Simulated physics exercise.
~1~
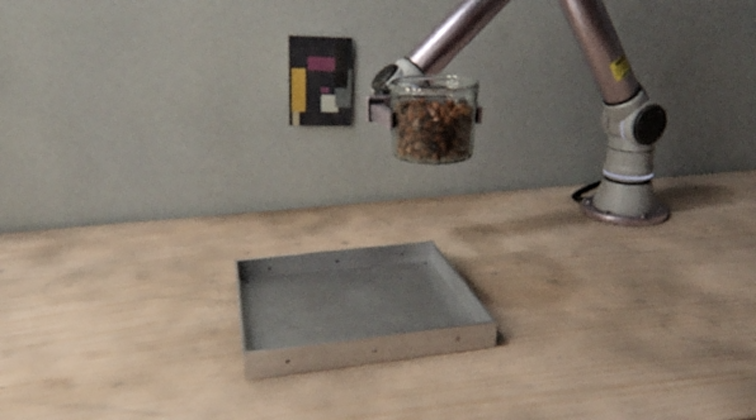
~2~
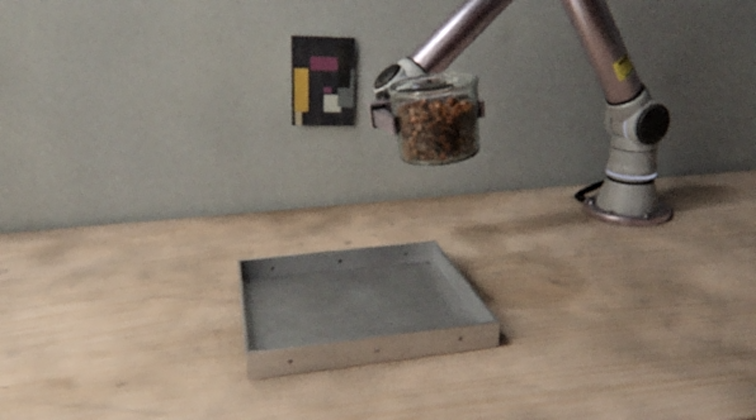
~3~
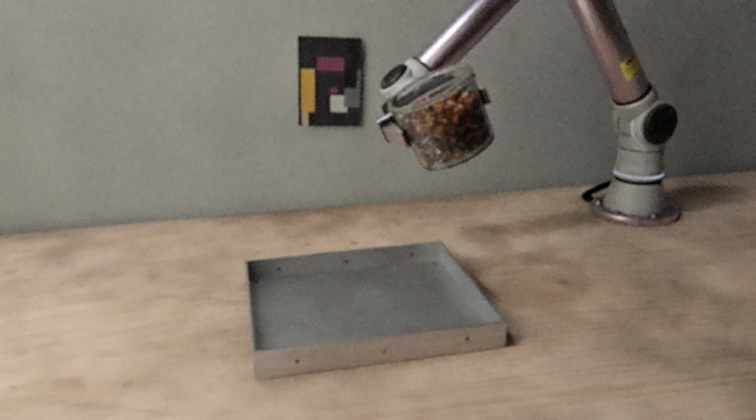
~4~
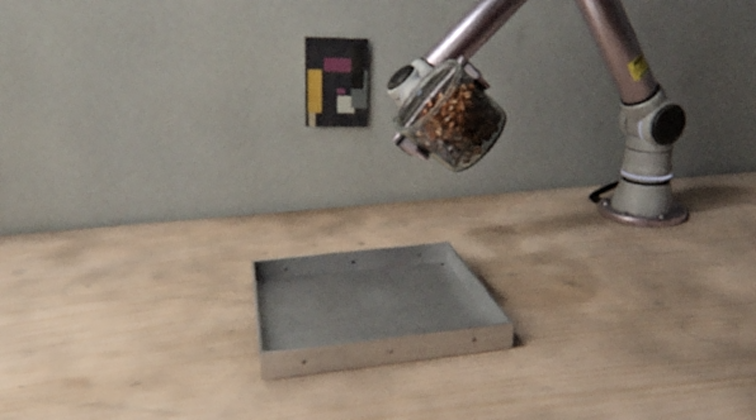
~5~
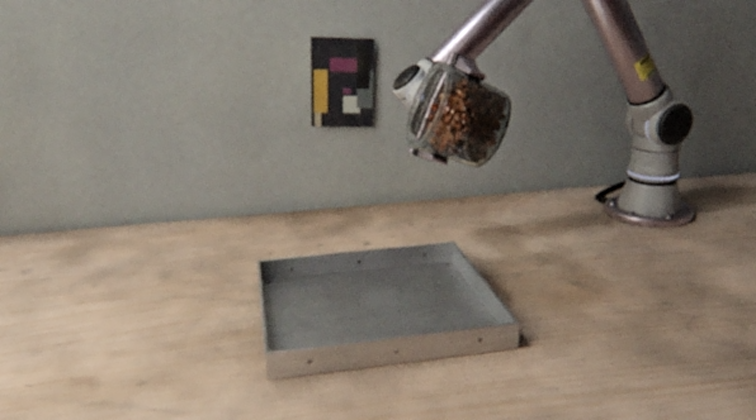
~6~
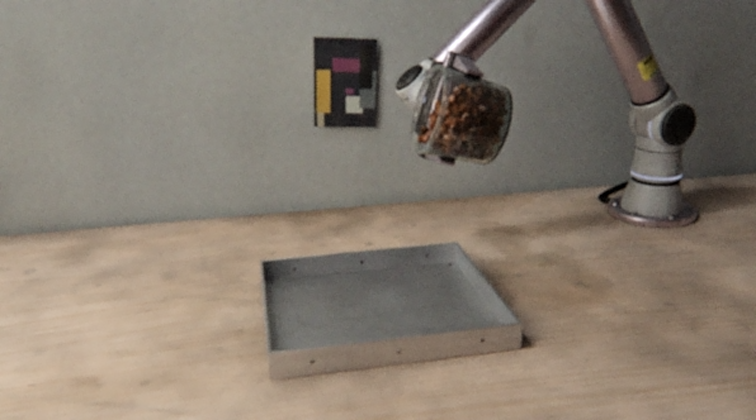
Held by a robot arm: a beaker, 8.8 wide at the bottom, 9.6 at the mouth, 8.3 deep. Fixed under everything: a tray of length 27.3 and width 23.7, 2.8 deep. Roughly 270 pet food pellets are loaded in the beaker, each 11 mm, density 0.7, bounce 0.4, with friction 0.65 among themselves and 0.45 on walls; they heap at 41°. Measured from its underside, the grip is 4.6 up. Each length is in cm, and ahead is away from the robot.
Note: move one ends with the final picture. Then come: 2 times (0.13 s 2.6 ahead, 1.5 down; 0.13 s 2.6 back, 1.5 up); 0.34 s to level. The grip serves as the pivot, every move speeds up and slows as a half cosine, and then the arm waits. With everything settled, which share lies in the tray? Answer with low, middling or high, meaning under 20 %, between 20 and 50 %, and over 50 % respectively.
Low.
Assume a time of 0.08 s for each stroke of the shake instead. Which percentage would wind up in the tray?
In that case some 25 per cent.
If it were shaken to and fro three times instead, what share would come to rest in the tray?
That share would be near 15 percent.
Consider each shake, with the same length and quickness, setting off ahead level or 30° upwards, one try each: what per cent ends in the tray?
Estimates, in order: 25 % then 30 %.
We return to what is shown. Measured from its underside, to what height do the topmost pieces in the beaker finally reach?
Height at rest: Approx. 8.0 cm.
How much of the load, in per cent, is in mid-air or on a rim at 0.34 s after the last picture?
I'd reckon close to 4 per cent.
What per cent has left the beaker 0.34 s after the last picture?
Roughly 5 percent up to then.
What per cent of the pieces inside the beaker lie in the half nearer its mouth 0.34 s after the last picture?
That share comes to roughly 35 percent.
Then, 0.34 s after the last picture, tilted 73° forward, highest piece 26 above the table; 252 in the beaker, 7 in the tray, 11 in flight or on a rim.
Then, 0.69 s after the last picture, tilted 37° forward, highest piece 26 above the table; 238 in the beaker, 30 in the tray, 2 in flight or on a rim.
Then, 1.06 s after the last picture, level, highest piece 27 above the table; 238 in the beaker, 32 in the tray.
Then, 2.11 s after the last picture, level, highest piece 27 above the table; 238 in the beaker, 32 in the tray.
Final count, 238 in the beaker, 32 in the tray. That is 12 % in the tray.
